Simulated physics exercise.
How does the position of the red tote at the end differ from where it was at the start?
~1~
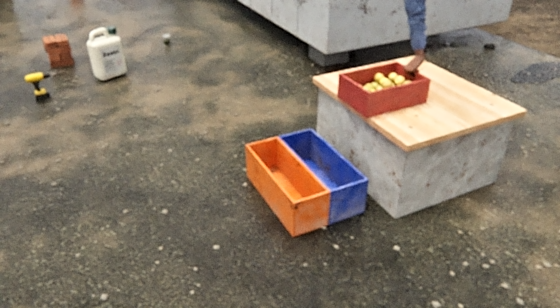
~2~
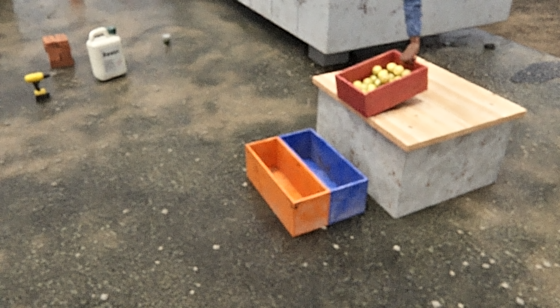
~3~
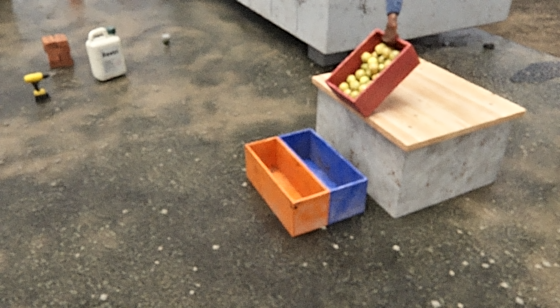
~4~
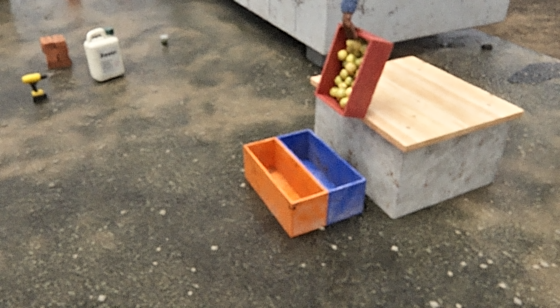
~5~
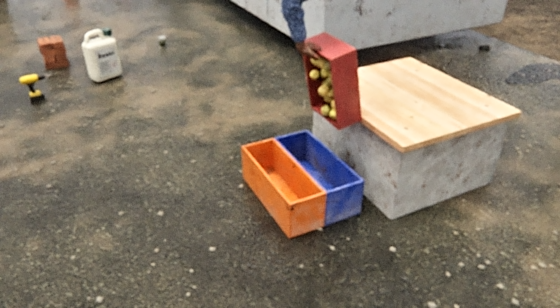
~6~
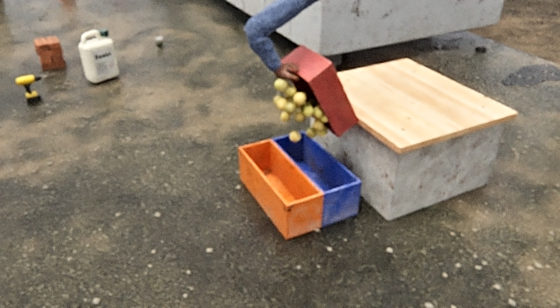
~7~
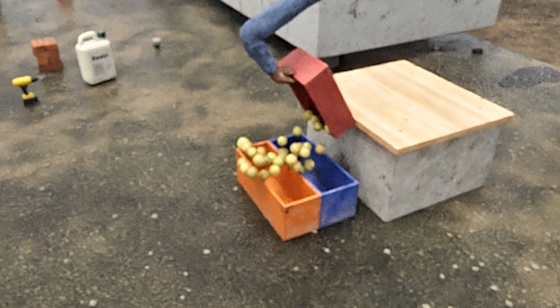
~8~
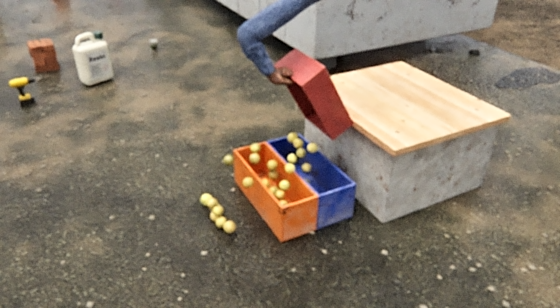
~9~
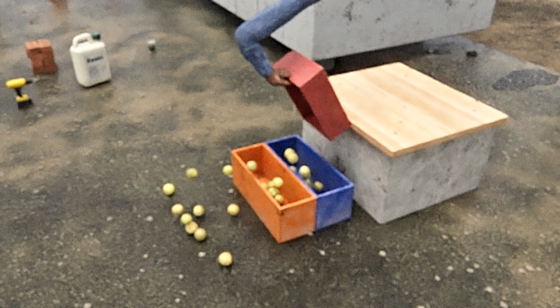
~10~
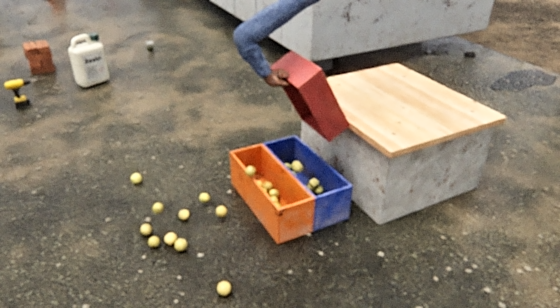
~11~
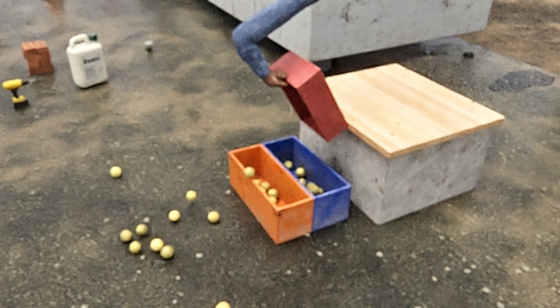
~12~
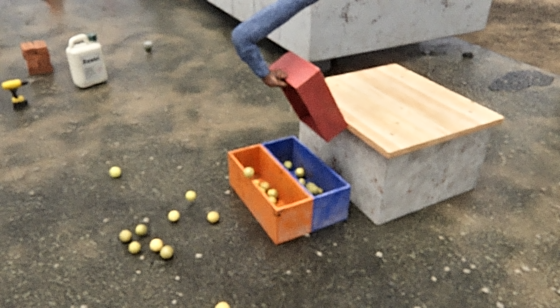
At the start the red tote sits upright on top of the wooden-topped bench. By the end it is farther left, held tipped over past the edge of the bench, above the blue container.
